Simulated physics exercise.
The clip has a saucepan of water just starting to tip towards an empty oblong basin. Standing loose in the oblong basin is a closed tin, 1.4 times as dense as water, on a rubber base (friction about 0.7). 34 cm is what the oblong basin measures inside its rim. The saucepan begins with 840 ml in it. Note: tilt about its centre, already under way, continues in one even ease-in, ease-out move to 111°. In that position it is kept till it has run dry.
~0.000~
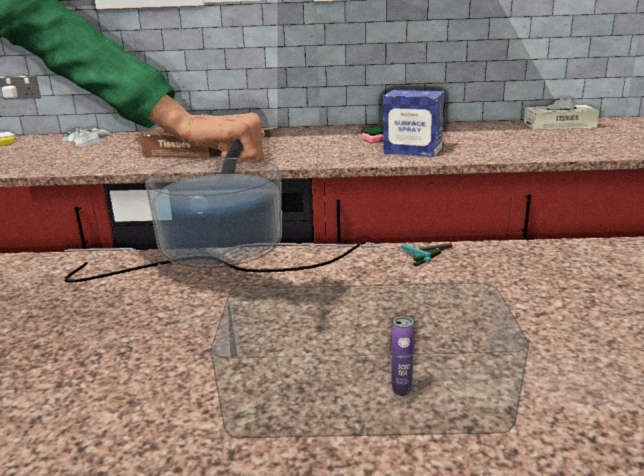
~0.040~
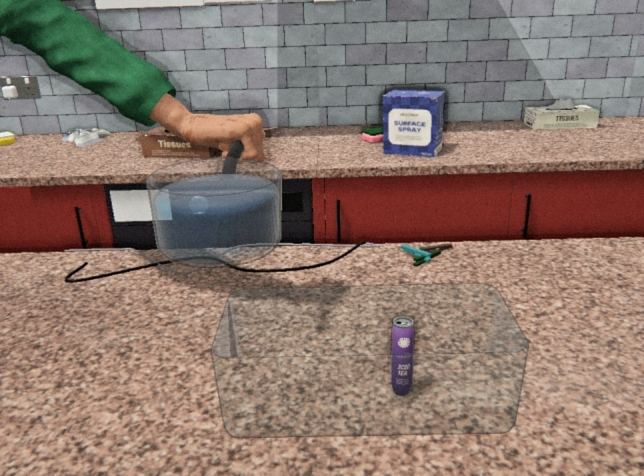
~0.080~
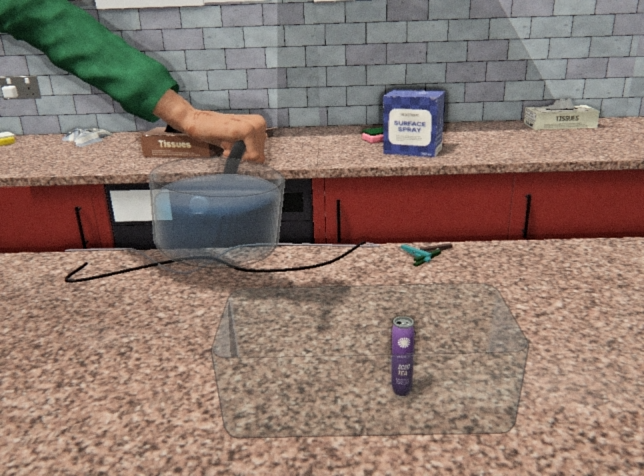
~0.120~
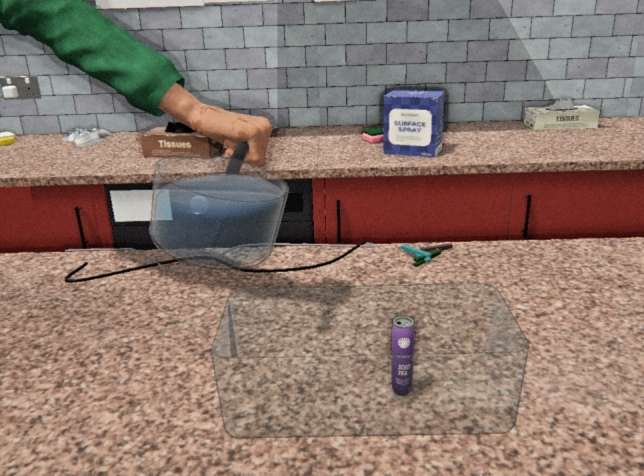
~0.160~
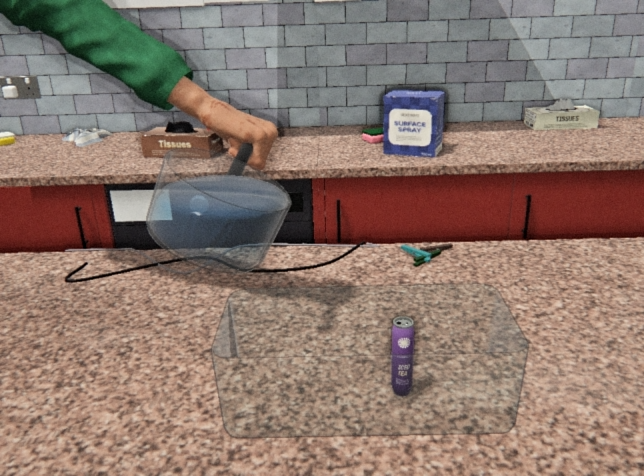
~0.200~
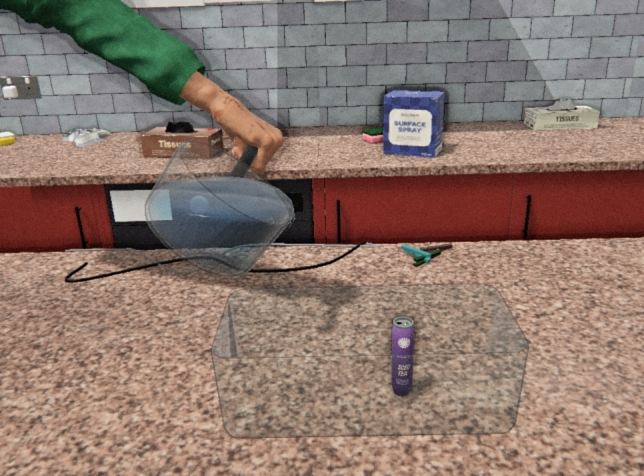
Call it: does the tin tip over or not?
It does not.
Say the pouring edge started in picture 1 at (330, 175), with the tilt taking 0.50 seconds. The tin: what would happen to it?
Result: Tin tipped over.
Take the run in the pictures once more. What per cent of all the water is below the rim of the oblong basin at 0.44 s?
At that time the basin holds about 34 per cent of the liquid.
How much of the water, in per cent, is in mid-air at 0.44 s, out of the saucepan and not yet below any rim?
Near 44 per cent at that time.
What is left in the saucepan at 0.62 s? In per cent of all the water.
Around 4 in a hundred.
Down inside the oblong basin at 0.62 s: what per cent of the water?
Close to 90 in a hundred.
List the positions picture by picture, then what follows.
It leans 0°; its right rim is at (279, 175); the water meets the walls at (156, 192) and (278, 189); the oblong basin's rim runs from (221, 322) to (511, 315); the tin's top is at (403, 325), in the first picture.
It leans 2°; its right rim is at (280, 177); the water meets the walls at (156, 192) and (279, 189), in the second picture.
It leans 7°; its right rim is at (283, 183); the water meets the walls at (157, 190) and (280, 191), in the third picture.
It leans 15°; its right rim is at (287, 192); the water meets the walls at (159, 190) and (284, 193), in the fourth picture.
It leans 26°; its right rim is at (289, 205); the water meets the walls at (158, 192) and (289, 196), in the fifth picture.
It leans 38°; its right rim is at (289, 220); the water meets the walls at (153, 190) and (290, 209); 3 per cent is over the edge, in the sixth picture.
Then, 0.44 s in, the tilt is 107° and 23 per cent is still to pour; the tin stands where it began.
Then, 0.62 s in, the tilt is 111° and 4 per cent is still to pour; the tin stands where it began.
Then, 0.80 s in, the tilt is 111° and 0 per cent is still to pour; the tin stands where it began.
Then, 1.00 s in, the tilt is 111° and 0 per cent is still to pour; the tin stands where it began.
Finally, the tin stands where it began.
